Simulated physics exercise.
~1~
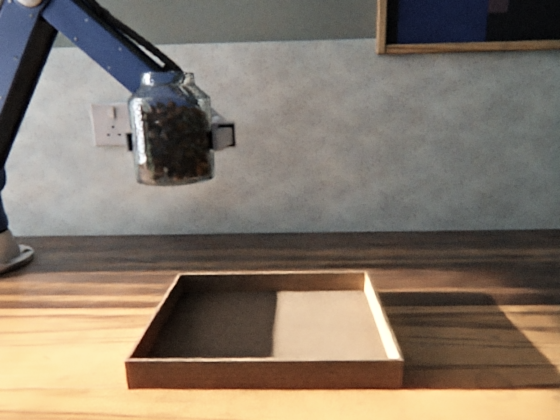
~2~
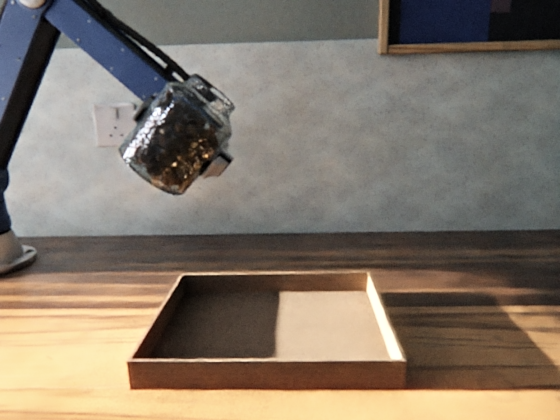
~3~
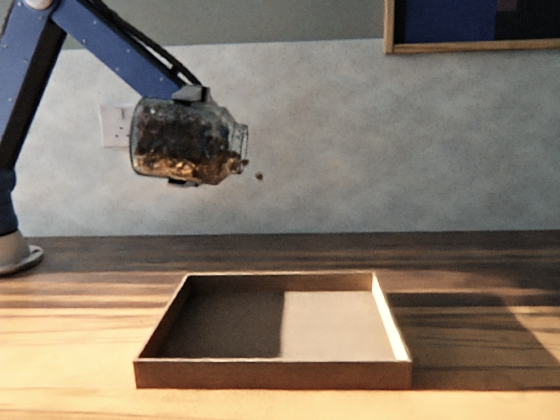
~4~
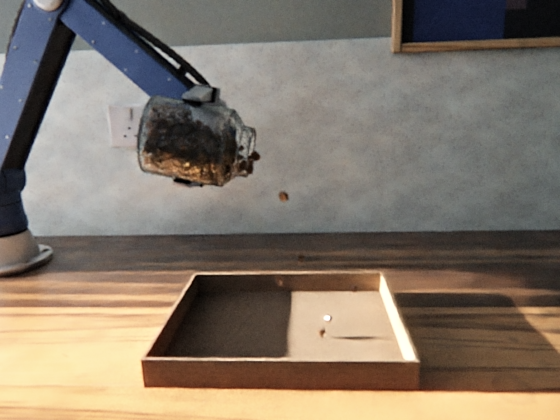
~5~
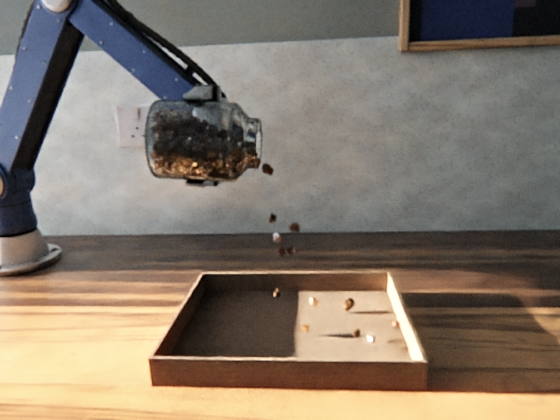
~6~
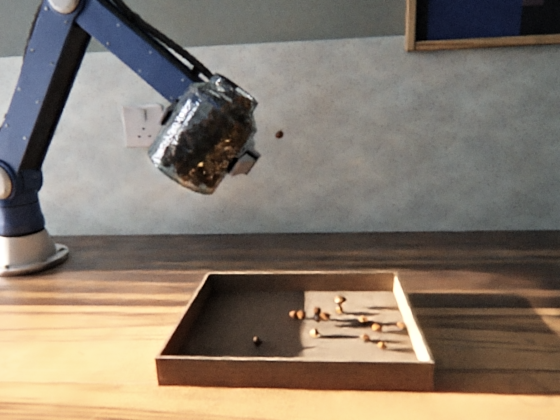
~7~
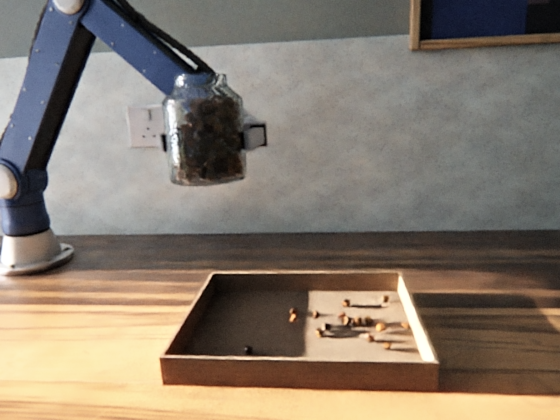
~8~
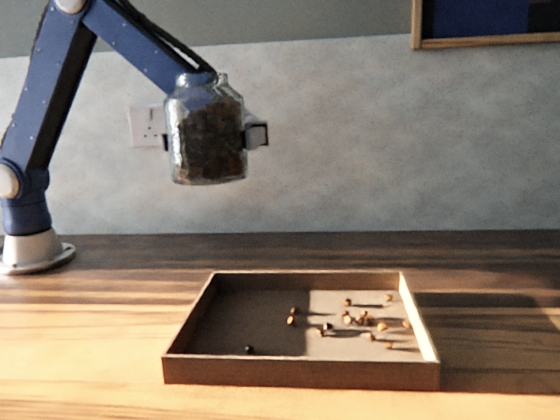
A blue robot arm tips a jar, spills some brown pellets into a tray, and rights it.
